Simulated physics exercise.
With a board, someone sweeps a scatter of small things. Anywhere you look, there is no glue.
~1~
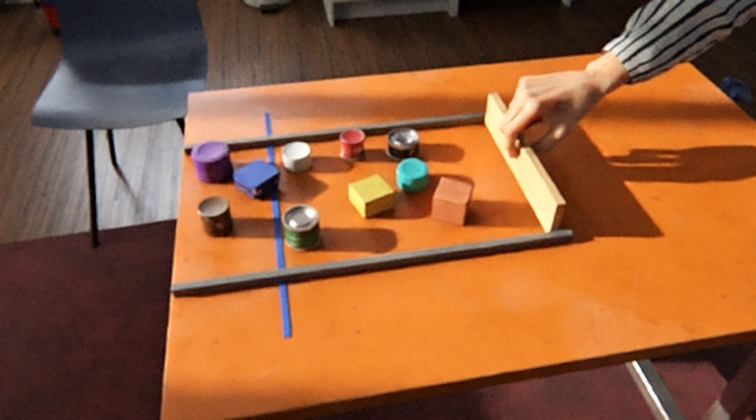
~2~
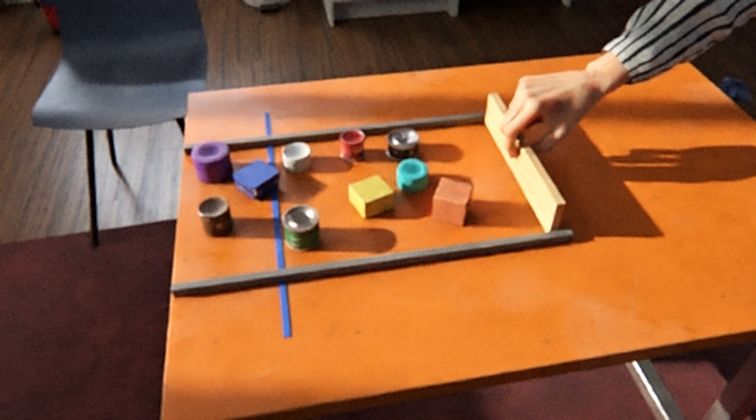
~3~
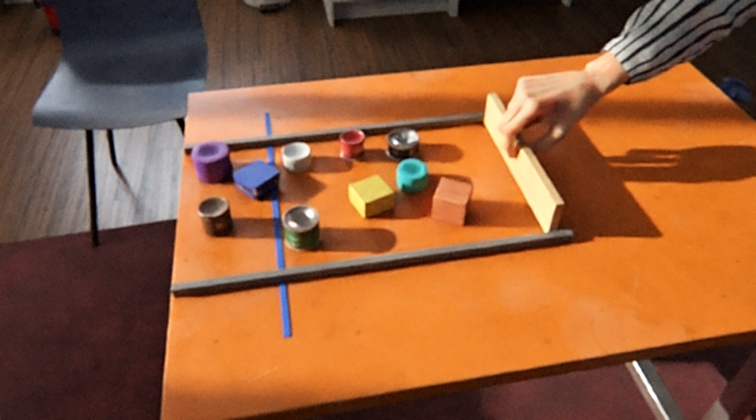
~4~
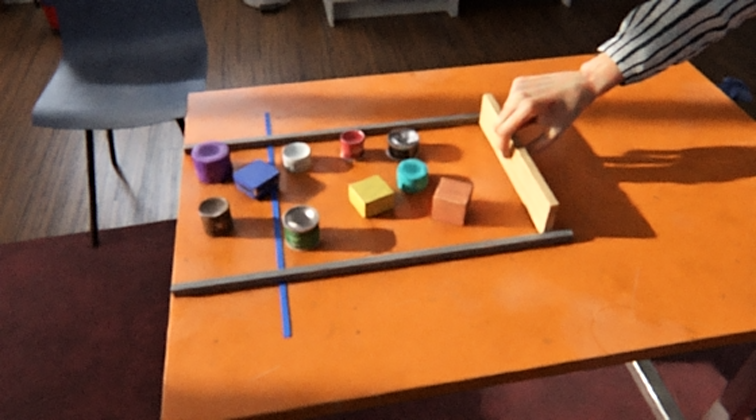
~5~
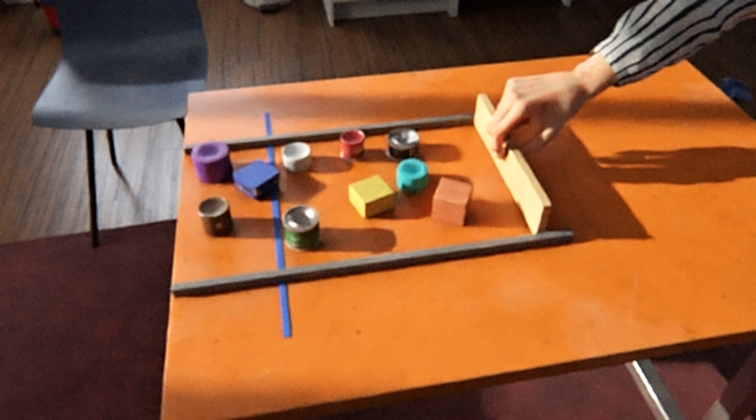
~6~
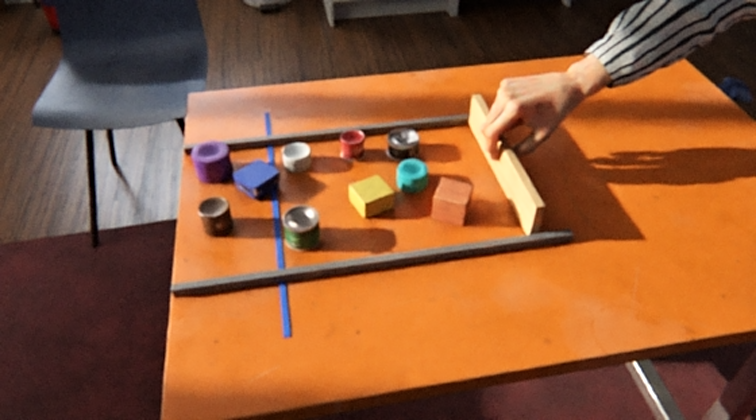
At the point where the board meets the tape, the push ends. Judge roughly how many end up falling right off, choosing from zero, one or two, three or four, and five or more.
It is zero.
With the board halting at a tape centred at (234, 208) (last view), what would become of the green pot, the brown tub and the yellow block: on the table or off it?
Green pot stays put, brown tub goes off, yellow block stays put.
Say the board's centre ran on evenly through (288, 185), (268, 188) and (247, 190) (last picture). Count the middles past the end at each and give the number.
0; 0; 1.
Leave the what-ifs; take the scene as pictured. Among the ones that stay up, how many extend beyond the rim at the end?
The total would be 1.
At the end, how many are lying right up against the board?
4 touch it.
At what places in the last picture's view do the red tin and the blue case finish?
Looks like one lands around (249, 146), and the other around (226, 187).
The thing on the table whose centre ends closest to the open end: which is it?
That'd be the purple lid, foremost of the lot.
A little later, none off yet; purple lid at rest near (213, 162); brown tub at rest near (216, 217); blue case at rest near (257, 181).
When it is over, the number that fall off is zero.
